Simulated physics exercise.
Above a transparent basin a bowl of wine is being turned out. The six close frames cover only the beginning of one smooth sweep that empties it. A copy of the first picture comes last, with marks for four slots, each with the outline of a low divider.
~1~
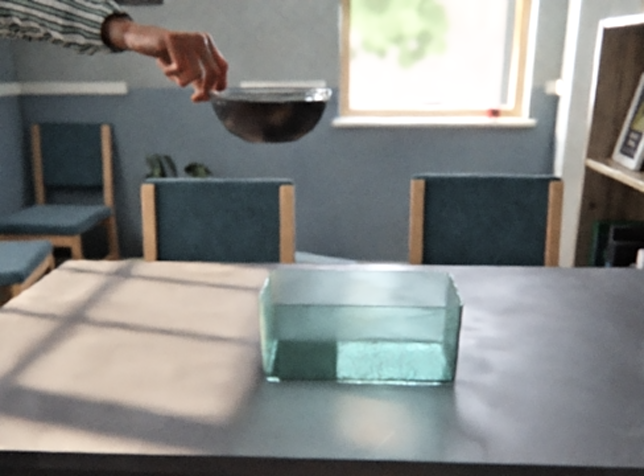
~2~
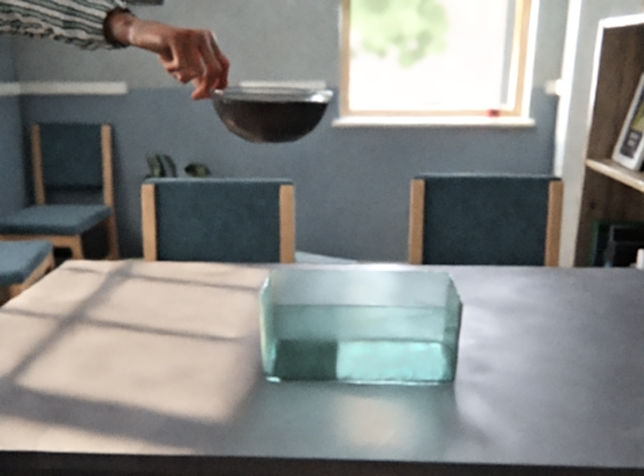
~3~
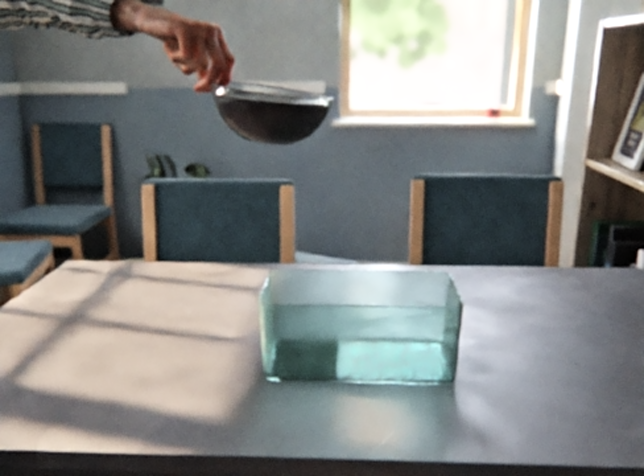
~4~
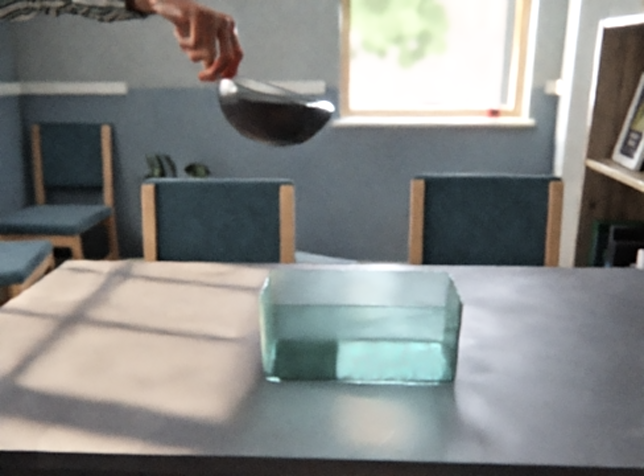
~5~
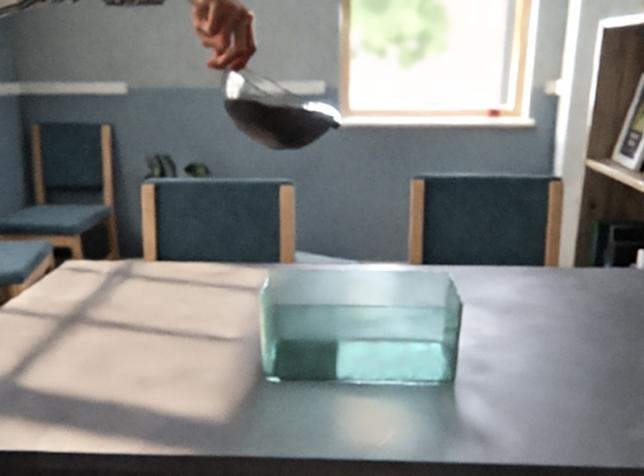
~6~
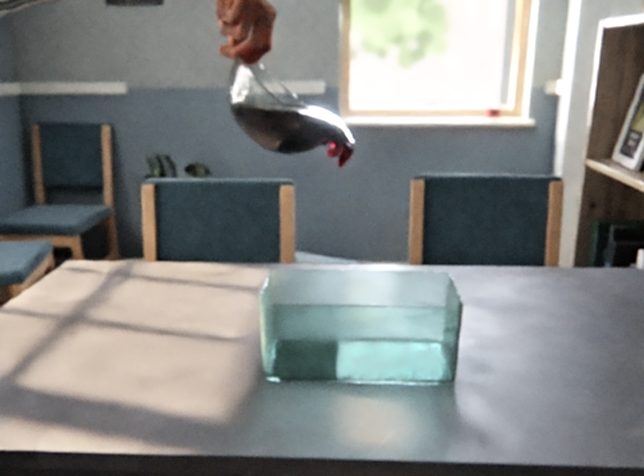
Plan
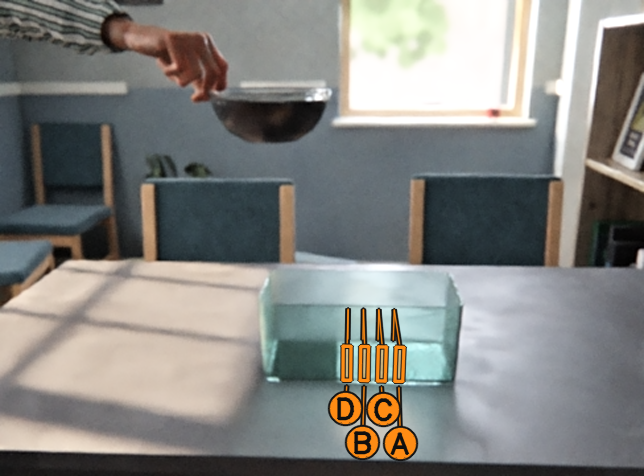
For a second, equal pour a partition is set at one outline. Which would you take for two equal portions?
The best position is C.
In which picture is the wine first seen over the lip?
Picture 5.
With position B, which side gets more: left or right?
The right side.
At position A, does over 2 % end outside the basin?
Yes.
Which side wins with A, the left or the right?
The left one.
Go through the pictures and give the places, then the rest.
In the first frame, upright, lip at (328, 89); basin from (263, 377) to (456, 381); nothing has left yet.
In the second frame, tipped about 2°, lip at (329, 92); nothing has left yet.
In the third frame, tipped about 8°, lip at (331, 98); nothing has left yet.
In the fourth frame, tipped about 17°, lip at (332, 108); nothing has left yet.
In the fifth frame, tipped about 29°, lip at (332, 122); wine is over the lip, down to (332, 122).
In the sixth frame, tipped about 43°, lip at (329, 136); wine is over the lip, down to (341, 162).
In orange, A at (398, 387); B at (364, 386); C at (381, 386); D at (346, 386).
If A is chosen, about 69 % ends left of the wall and 24 % right of it; 7 % is lost outside.
If B is chosen, about 32 % ends left of the wall and 62 % right of it; 6 % is lost outside.
If C is chosen, about 49 % ends left of the wall and 43 % right of it; 7 % is lost outside.
If D is chosen, about 18 % ends left of the wall and 77 % right of it; 6 % is lost outside.
